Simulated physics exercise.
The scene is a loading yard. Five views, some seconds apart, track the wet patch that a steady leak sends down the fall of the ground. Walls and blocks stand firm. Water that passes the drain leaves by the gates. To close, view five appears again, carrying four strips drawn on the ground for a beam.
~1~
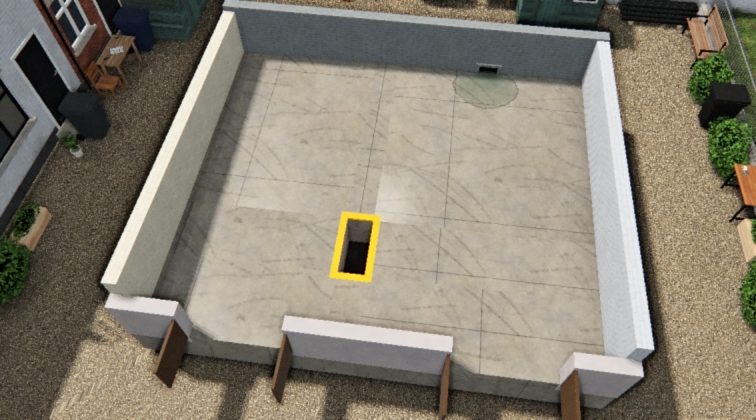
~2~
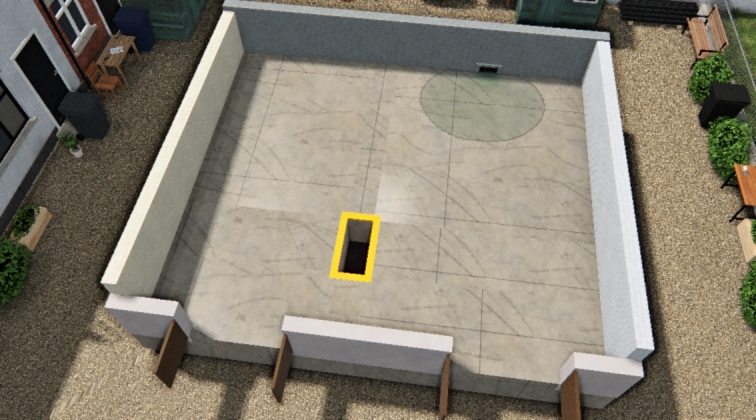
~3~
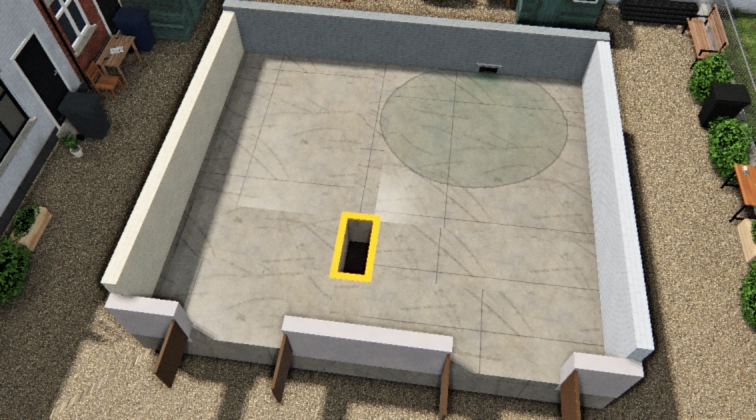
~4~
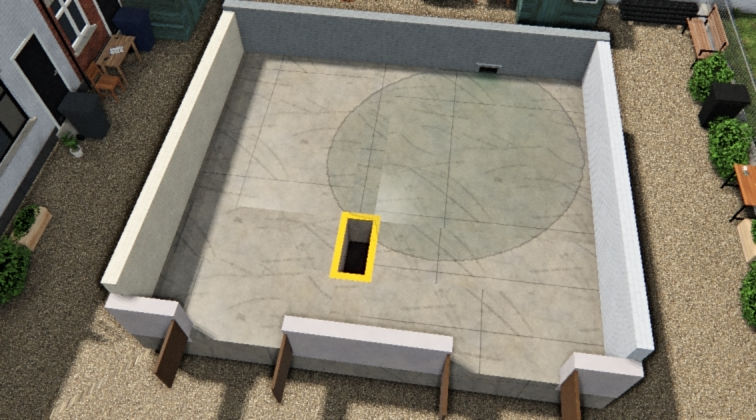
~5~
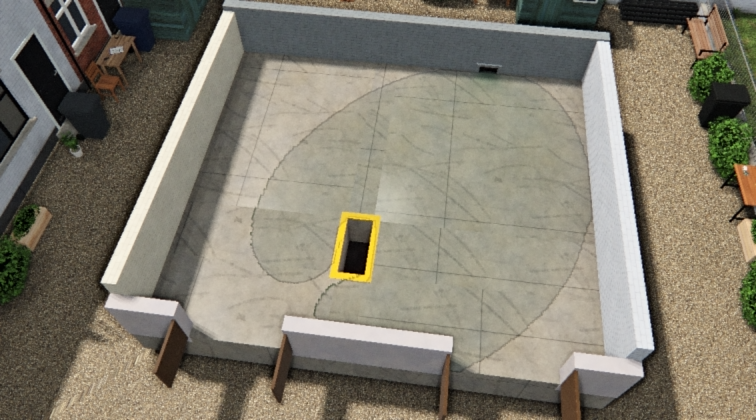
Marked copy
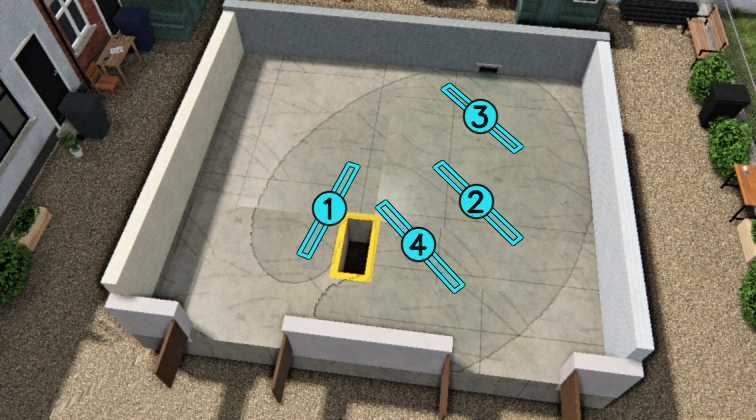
A walled concrete yard had a thin, greenish wet patch near its back wall, which spread steadily forward and to both sides, reached the yellow-edged drain opening, and crept around it toward the front.
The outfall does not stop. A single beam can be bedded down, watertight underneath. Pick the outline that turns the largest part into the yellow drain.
Go for 1.
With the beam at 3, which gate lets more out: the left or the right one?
The right one.
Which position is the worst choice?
3.
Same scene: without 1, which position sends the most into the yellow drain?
2.
On the marked copy, 1 from (304, 255) to (353, 165); 2 from (438, 164) to (517, 240); 3 from (446, 87) to (517, 148); 4 from (381, 204) to (458, 288).
With 1, about 30 % of the stream goes into the yellow drain, about 70 % out by the gates.
With 2, about 19 % of the stream goes into the yellow drain, about 81 % out by the gates.
With 3, about 3 % of the stream goes into the yellow drain, about 97 % out by the gates.
With 4, about 9 % of the stream goes into the yellow drain, about 91 % out by the gates.
